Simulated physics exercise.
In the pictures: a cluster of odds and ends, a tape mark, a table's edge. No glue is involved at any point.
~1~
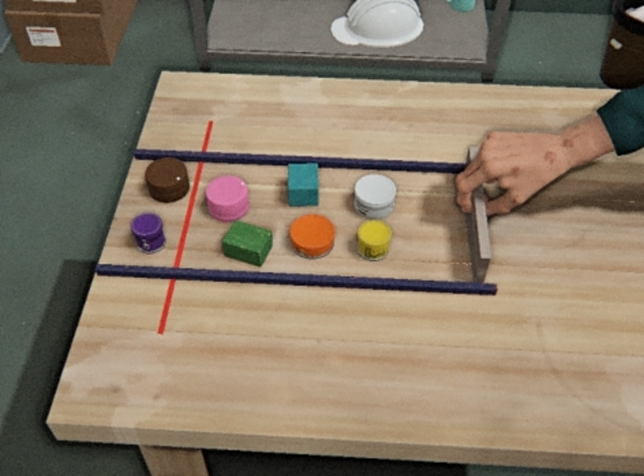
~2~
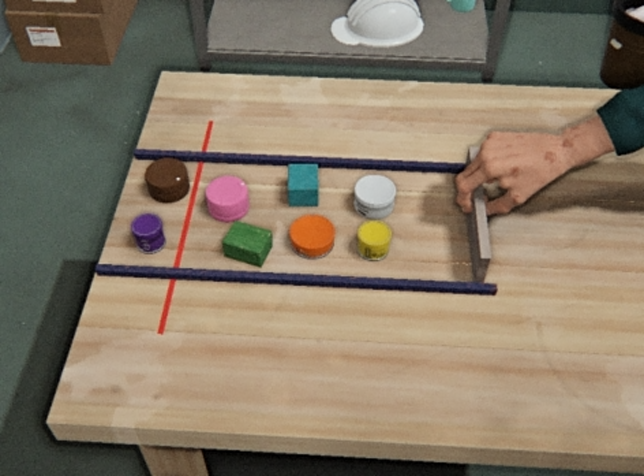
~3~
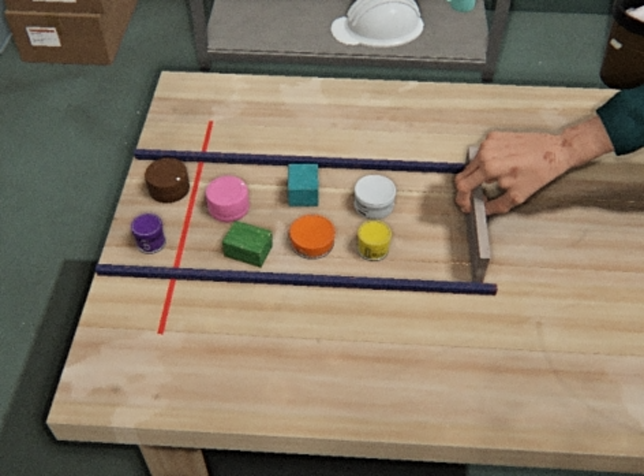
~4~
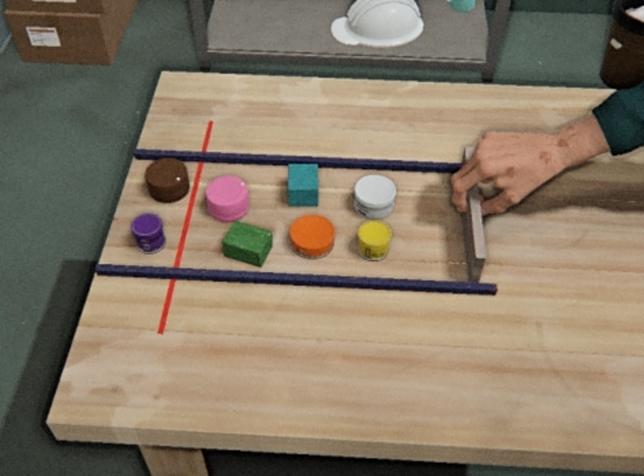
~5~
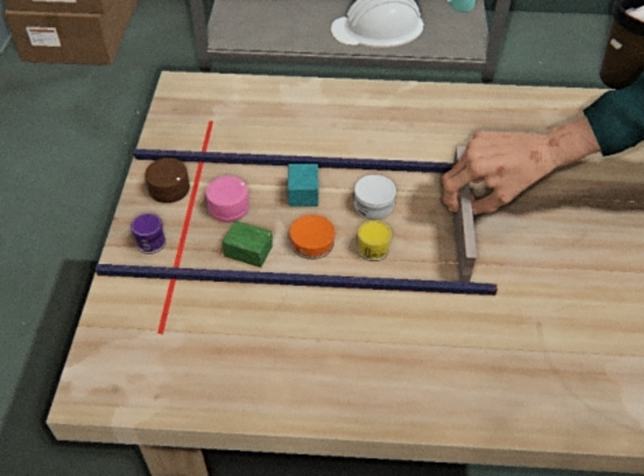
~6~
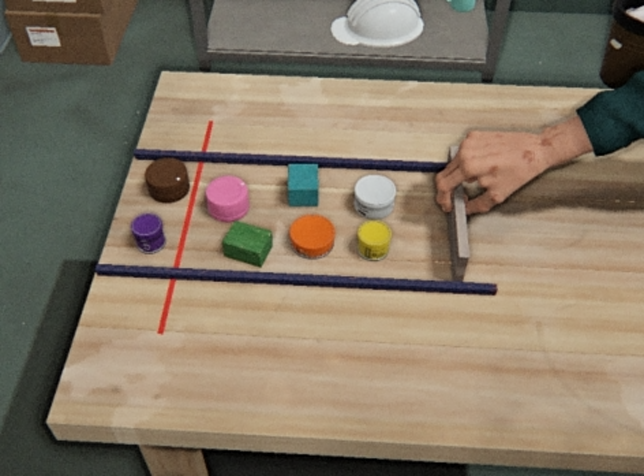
A hand held a flat board upright between two dark rails on a wooden table, then slid it slightly left, while the colourful lids, pots and blocks near the red tape stayed still.
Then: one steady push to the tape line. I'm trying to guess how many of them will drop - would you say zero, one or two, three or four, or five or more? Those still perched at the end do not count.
Looks like just one, maybe two go over the edge.
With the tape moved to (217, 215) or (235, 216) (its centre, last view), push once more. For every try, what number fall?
Floor count: 0; 0.
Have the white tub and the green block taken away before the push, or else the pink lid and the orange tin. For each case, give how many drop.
1 in the first try, 0 in the second.
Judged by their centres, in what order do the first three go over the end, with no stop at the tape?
The brown lid, the purple pot, the pink lid.
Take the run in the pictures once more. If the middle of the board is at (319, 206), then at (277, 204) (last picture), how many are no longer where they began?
The count is 5 at the first point and 6 at the second.
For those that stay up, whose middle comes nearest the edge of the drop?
Answer: The pink lid.
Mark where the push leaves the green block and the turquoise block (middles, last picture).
Roughly (137, 244); the other one roughly (181, 163).
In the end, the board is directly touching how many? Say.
At rest, 3 are in contact.
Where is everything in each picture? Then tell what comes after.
The first frame shows purple pot (149, 233); brown lid (168, 180); pink lid (228, 199); board (476, 213); tape (189, 214).
The second frame shows brown lid (168, 181); white tub (375, 197).
The third frame shows pink lid (228, 199); board (475, 213).
The fourth frame shows purple pot (149, 234); green block (248, 244).
The fifth frame shows brown lid (168, 181); turquoise block (303, 185).
The sixth frame shows purple pot (149, 234); brown lid (168, 181); pink lid (228, 199); board (456, 212); tape (189, 214).
A little later, none off yet; purple pot at rest near (149, 234); brown lid at rest near (168, 181); pink lid at rest near (228, 199).
When it is over, the number that fall off is one or two; down, brown lid and purple pot.
